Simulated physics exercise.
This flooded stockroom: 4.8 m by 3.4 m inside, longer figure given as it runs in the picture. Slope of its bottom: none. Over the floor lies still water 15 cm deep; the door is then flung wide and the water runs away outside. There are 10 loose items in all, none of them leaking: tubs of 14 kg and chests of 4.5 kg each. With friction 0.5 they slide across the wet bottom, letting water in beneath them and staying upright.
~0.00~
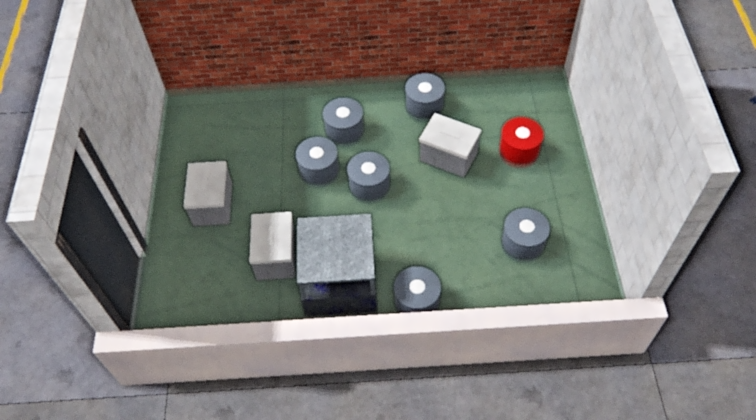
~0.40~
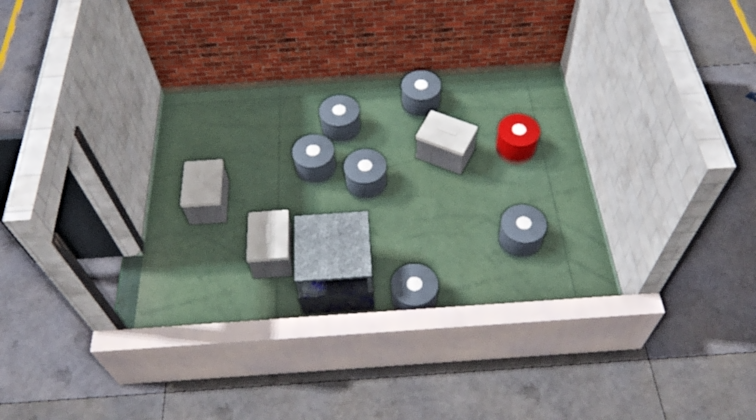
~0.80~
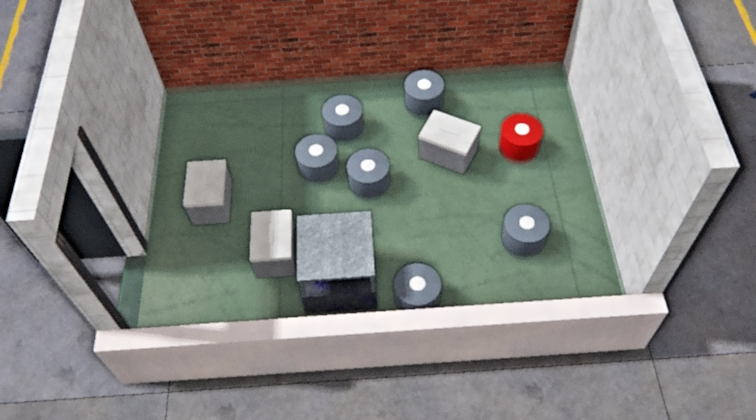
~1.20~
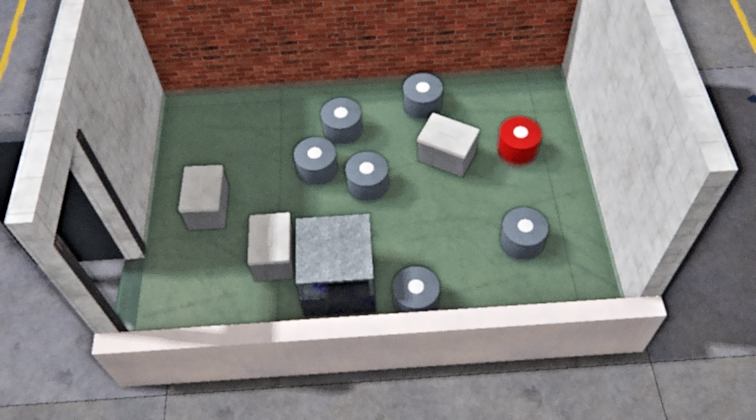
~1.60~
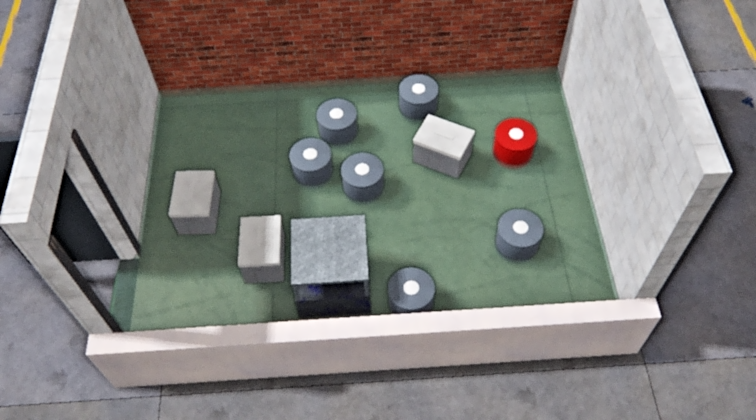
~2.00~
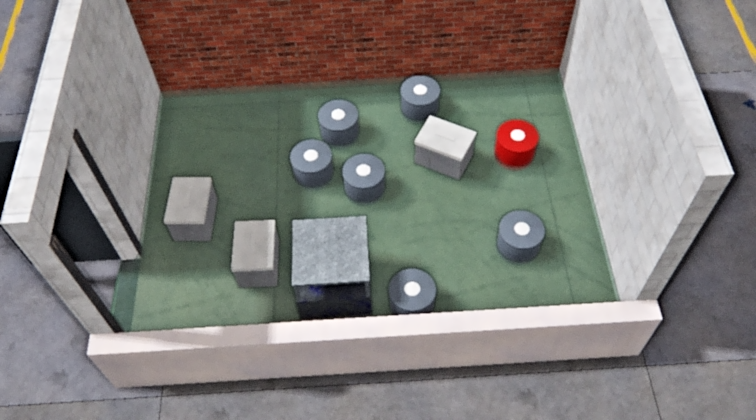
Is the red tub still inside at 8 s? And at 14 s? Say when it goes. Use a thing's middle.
Chances are it gets away only after the interval's end, or never.
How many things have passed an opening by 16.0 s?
By my count, 4.
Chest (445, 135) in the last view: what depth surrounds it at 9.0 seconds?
Depth: Near 12 cm.
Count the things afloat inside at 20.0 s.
The count is 2.
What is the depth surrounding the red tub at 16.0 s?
Roughly 10 cm at that moment.
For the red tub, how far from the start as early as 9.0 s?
About 30 cm by then.
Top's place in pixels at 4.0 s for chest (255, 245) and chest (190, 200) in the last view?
They end up about (214, 277) and (139, 258) in the last view.
After 4.0 s the red tub is near (516, 136), 0.0 m from its start, afloat; 0 of 10 are out; 10 afloat.
After 9.0 s the red tub is near (489, 134), 0.3 m from its start, afloat; 2 of 10 are out; 8 afloat.
After 16.0 s the red tub is near (468, 138), 0.5 m from its start, afloat; 4 of 10 are out; 6 afloat.
After 20.0 s the red tub is near (459, 141), 0.6 m from its start, aground; 4 of 10 are out; 2 afloat.
